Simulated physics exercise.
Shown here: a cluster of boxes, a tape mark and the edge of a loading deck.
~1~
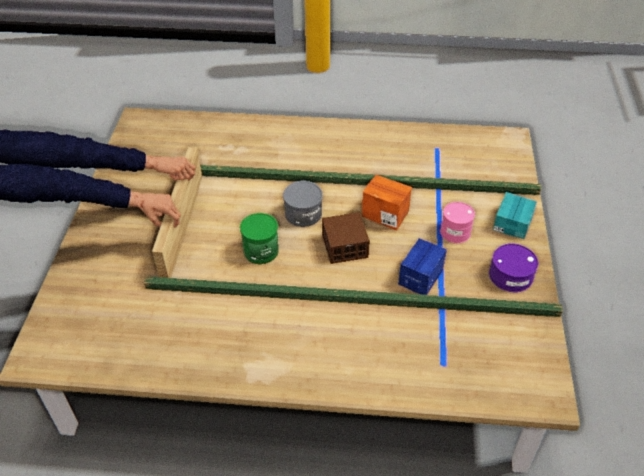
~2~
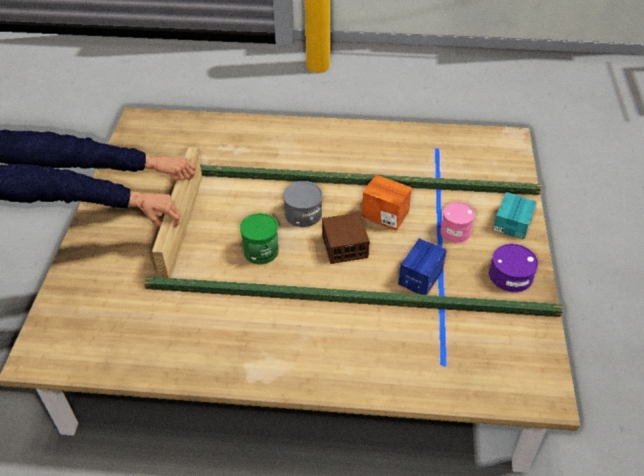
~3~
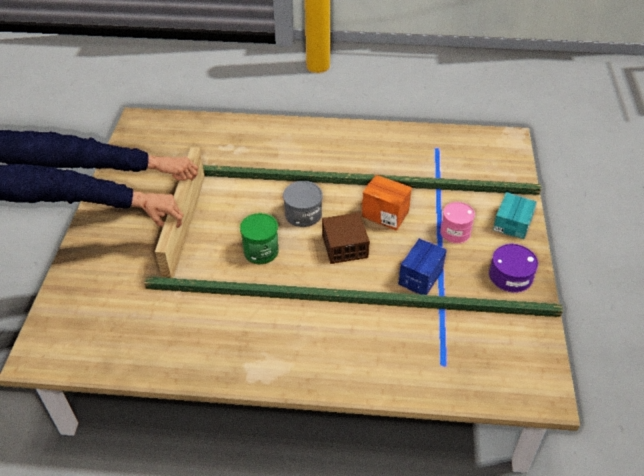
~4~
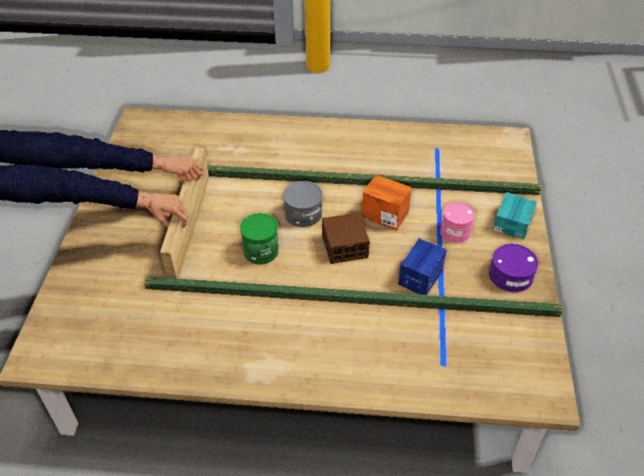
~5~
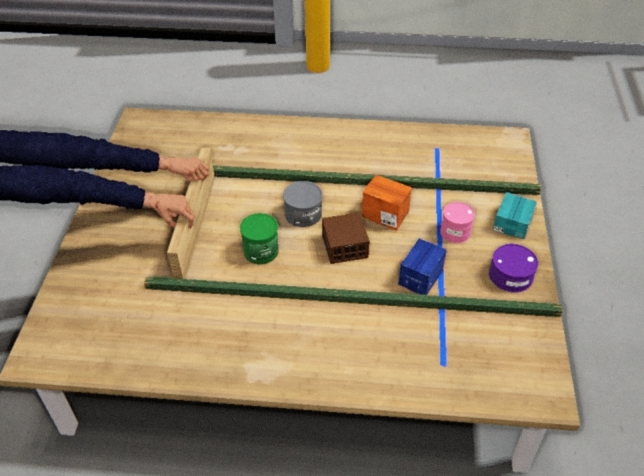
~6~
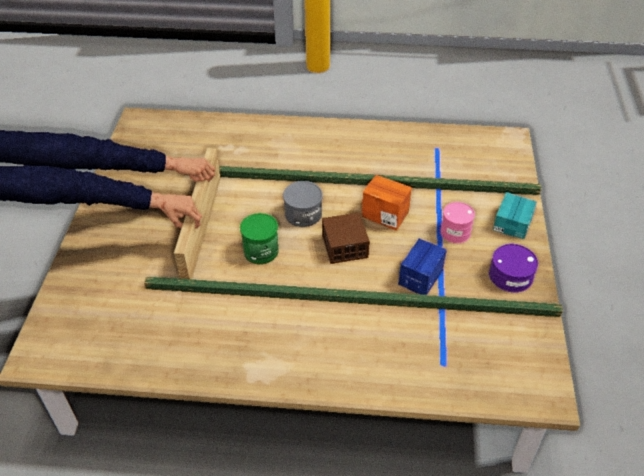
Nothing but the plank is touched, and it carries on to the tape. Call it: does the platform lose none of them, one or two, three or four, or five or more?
It loses none.
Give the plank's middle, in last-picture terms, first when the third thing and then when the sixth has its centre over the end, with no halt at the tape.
Earlier crossing: About (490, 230); later crossing: About (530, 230).
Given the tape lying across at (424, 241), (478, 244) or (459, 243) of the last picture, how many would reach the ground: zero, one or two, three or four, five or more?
Taking the places in the order asked: No fall at all, then just one or two, then one to two.
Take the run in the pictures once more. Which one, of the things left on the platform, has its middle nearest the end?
The turquoise box.
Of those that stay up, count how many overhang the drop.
1, I think.
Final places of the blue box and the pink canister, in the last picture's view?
Approximately (464, 281) for one, approximately (504, 217) for the other.
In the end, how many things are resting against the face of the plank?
That makes 3.
Early on, none off yet; turquoise box at rest near (515, 216); purple canister at rest near (513, 268); pink canister at rest near (457, 223).
Finally, the number that fall off is zero.
